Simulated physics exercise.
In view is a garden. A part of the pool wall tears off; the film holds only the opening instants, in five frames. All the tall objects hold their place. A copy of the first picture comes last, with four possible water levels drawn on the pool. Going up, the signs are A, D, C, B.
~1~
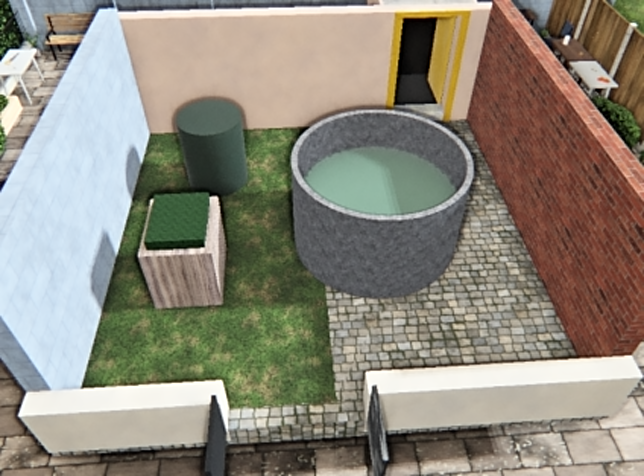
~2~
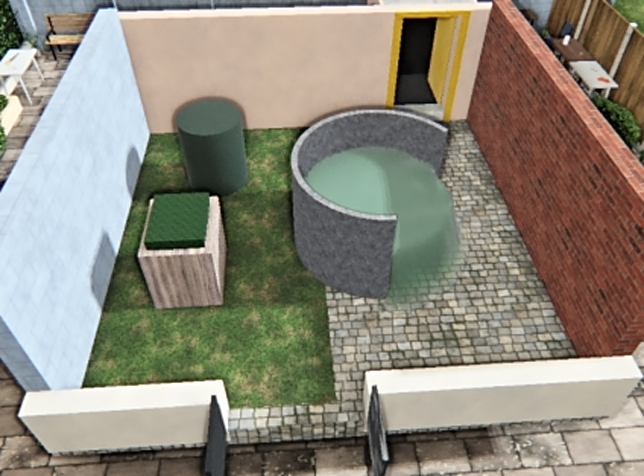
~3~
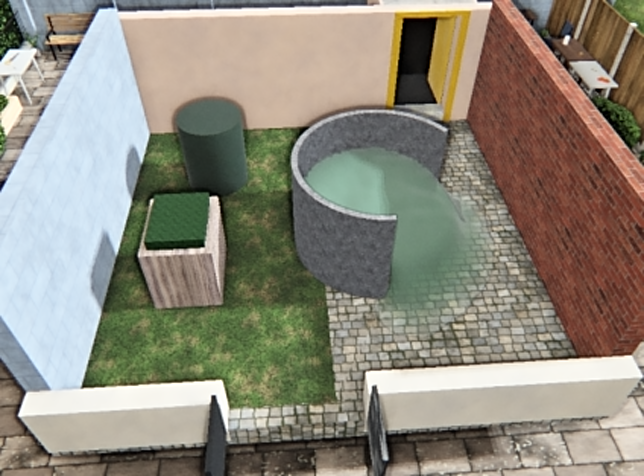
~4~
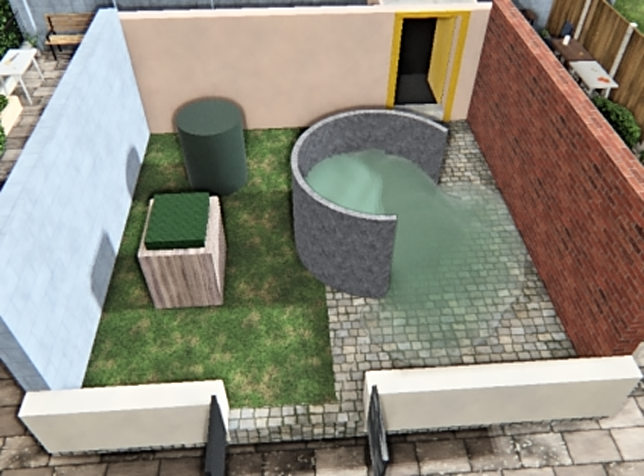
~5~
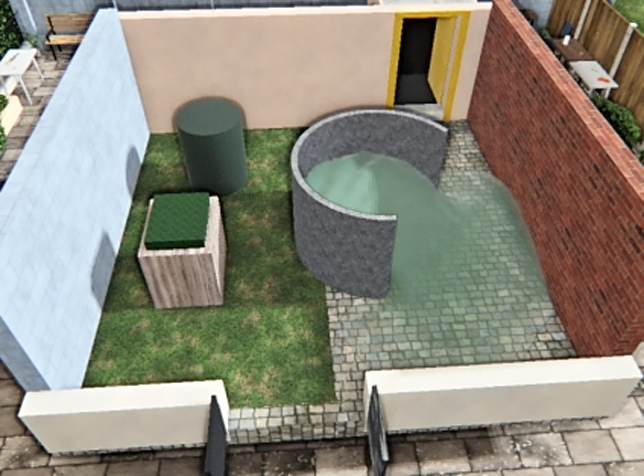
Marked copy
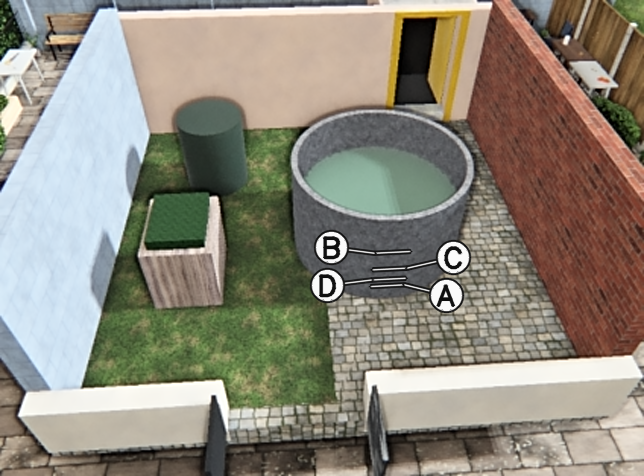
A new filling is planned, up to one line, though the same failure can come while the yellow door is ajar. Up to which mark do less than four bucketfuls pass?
The limit is B.
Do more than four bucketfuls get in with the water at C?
No, not at all.
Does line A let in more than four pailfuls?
No.
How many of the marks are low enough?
All of them.
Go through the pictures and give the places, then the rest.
The first frame shows water in the pool at rest, its middle at (378, 192); foot of the yellow doorway at (417, 122); open gate at (294, 373).
The second frame shows front seen at (411, 283), 2 % of the ground wet.
The third frame shows front seen at (465, 200), 7 % of the ground wet.
The fourth frame shows front seen at (480, 187), 14 % of the ground wet.
The fifth frame shows front seen at (491, 176), 21 % of the ground wet.
On the marked copy, A at (387, 285); B at (392, 252); C at (390, 268); D at (388, 279); from the bottom up A, D, C, B.
With A, nothing gets over.
With B, a splash gets over, under a bucket.
With C, nothing gets over.
With D, nothing gets over.
